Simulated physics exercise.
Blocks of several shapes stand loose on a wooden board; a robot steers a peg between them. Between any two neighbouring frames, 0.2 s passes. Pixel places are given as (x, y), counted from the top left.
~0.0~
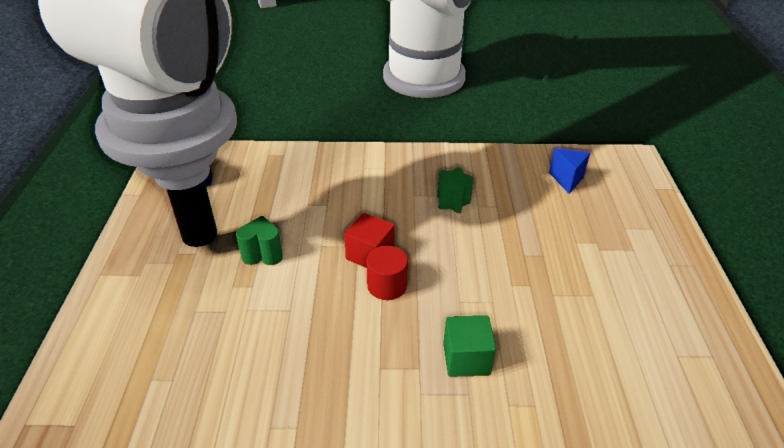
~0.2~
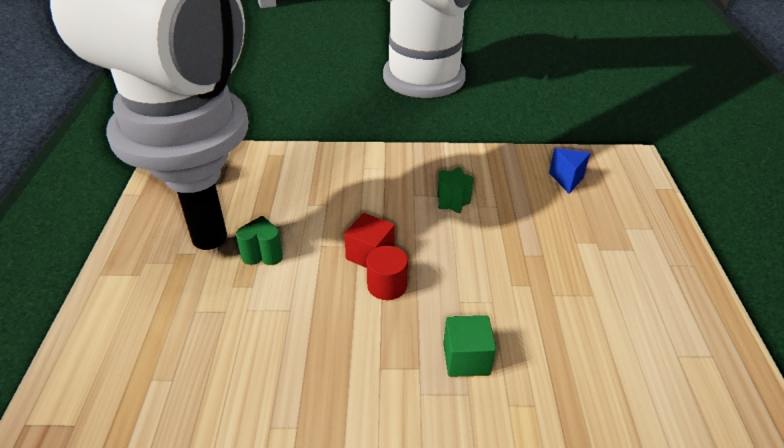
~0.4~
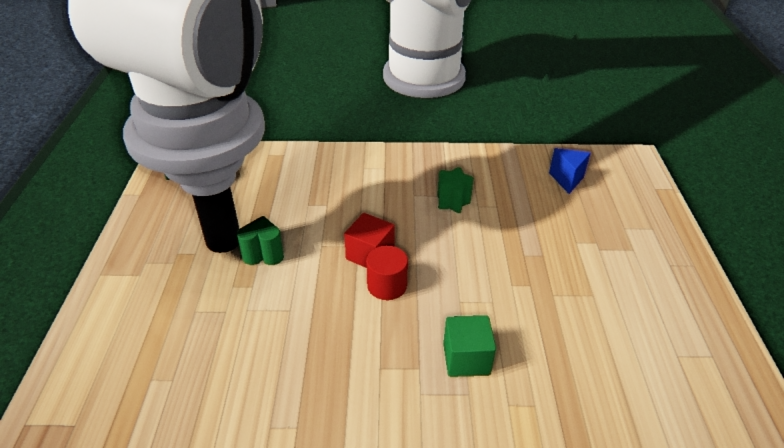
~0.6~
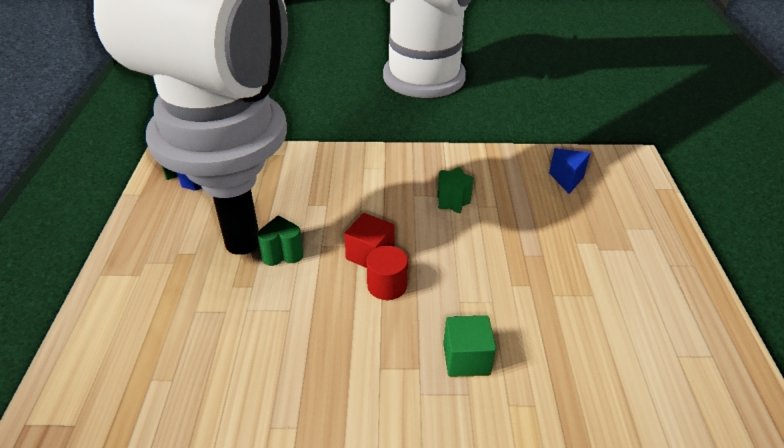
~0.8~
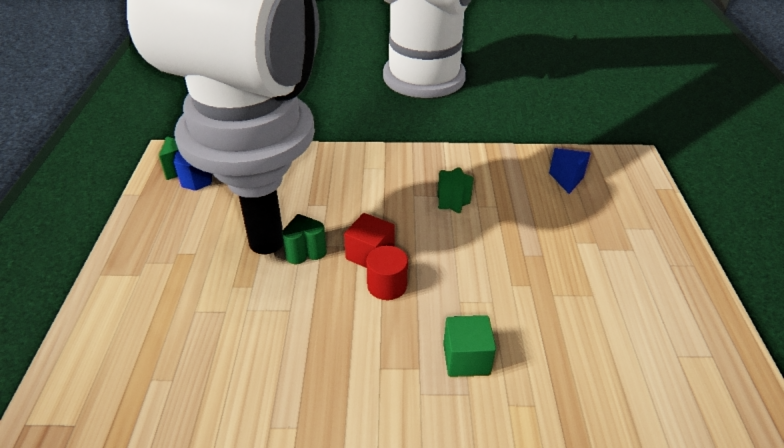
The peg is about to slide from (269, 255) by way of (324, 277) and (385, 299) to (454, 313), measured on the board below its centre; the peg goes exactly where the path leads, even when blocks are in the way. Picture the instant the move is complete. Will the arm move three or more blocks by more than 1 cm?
My answer is no.
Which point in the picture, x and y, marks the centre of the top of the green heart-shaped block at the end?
When the path ends, it will be at (332, 227).
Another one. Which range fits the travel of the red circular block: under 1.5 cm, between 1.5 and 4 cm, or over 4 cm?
Shift of over 4 cm.
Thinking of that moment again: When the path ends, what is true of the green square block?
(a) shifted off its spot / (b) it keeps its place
It's b.
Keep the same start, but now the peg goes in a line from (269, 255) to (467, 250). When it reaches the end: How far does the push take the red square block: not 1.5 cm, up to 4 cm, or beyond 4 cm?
By the end of the path, it will have gone past 4 cm.
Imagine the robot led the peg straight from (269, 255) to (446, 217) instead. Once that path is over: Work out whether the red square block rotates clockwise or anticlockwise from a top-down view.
It makes a clockwise turn.
The first path, step by step. One third of the way, peg at (324, 265); green heart-shaped block at (332, 227), turned 80° anticlockwise; red square block at (374, 228).
Two thirds of the way, peg at (386, 287); green heart-shaped block at (332, 227), turned 80° anticlockwise; red square block at (374, 228); red circular block at (422, 261).
At the end, peg at (455, 301); green heart-shaped block at (332, 227), turned 80° anticlockwise; red square block at (374, 228); red circular block at (454, 257); green square block unmoved.
